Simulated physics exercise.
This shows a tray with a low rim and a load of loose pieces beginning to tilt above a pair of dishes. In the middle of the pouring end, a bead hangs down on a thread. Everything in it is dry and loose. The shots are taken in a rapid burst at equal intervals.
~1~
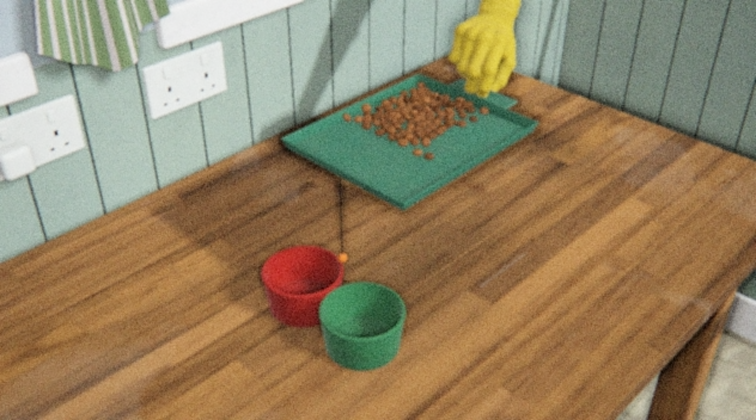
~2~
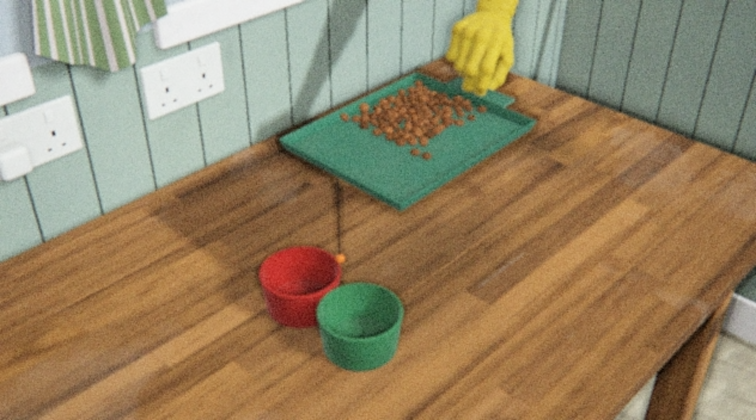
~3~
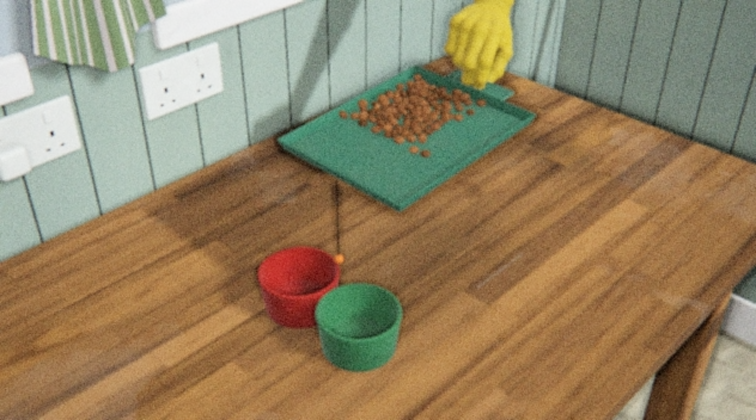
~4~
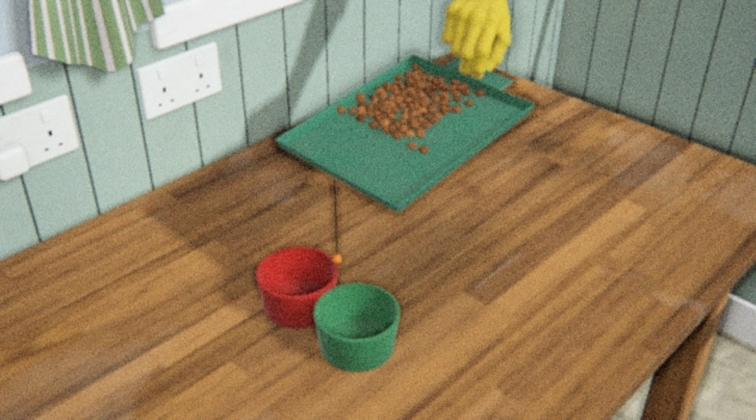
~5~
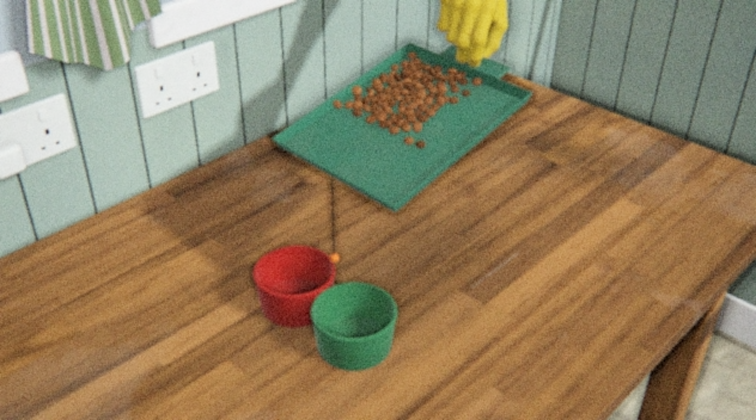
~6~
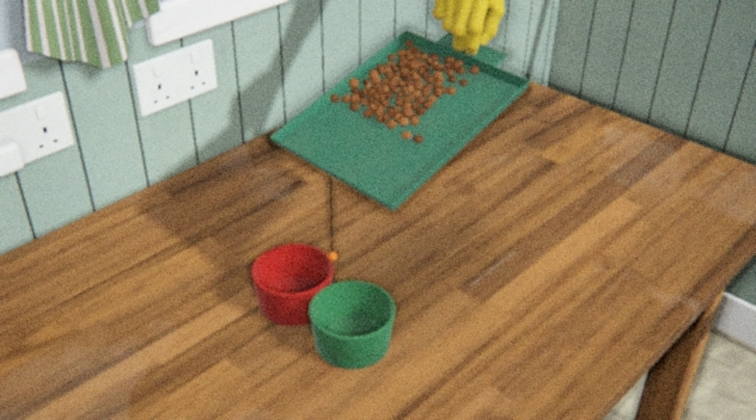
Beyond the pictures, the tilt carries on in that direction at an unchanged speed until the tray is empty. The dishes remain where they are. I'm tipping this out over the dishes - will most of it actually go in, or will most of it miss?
Caught: Above half.
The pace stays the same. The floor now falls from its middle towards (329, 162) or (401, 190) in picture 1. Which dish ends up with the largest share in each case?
Case one goes to the left-side dish, case two to the right-side dish.
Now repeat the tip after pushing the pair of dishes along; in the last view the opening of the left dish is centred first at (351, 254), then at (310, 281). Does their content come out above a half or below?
For the two places in order: A minority share, a majority share.
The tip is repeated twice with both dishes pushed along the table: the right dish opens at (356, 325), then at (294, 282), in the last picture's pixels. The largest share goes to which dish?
Try 1: The dish to the left; try 2: The dish to the right.
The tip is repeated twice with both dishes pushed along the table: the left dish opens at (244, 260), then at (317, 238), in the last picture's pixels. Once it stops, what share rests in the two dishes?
About 70 and 0 per cent respectively.
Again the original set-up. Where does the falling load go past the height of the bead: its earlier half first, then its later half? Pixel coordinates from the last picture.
The early half goes through (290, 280), the late half through (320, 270).
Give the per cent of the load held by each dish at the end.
Result - left dish: 40 %; right dish: 30 %.
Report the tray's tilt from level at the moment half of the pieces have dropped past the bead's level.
70° or so.
Shortly afterwards, tray tipped steeply; near two thirds on the tray; only a few in the left dish; near a third in the air.
Next, tray tipped right over; near a quarter on the tray; a little in the right dish; near a quarter in the left dish; near a quarter outside both; a little in the air.
Some moments later, tray tipped past a quarter turn; near a third in the right dish; near a third in the left dish; near a quarter outside both.
In the end, tray tipped past a quarter turn; near a third in the right dish; near a third in the left dish; near a quarter outside both.
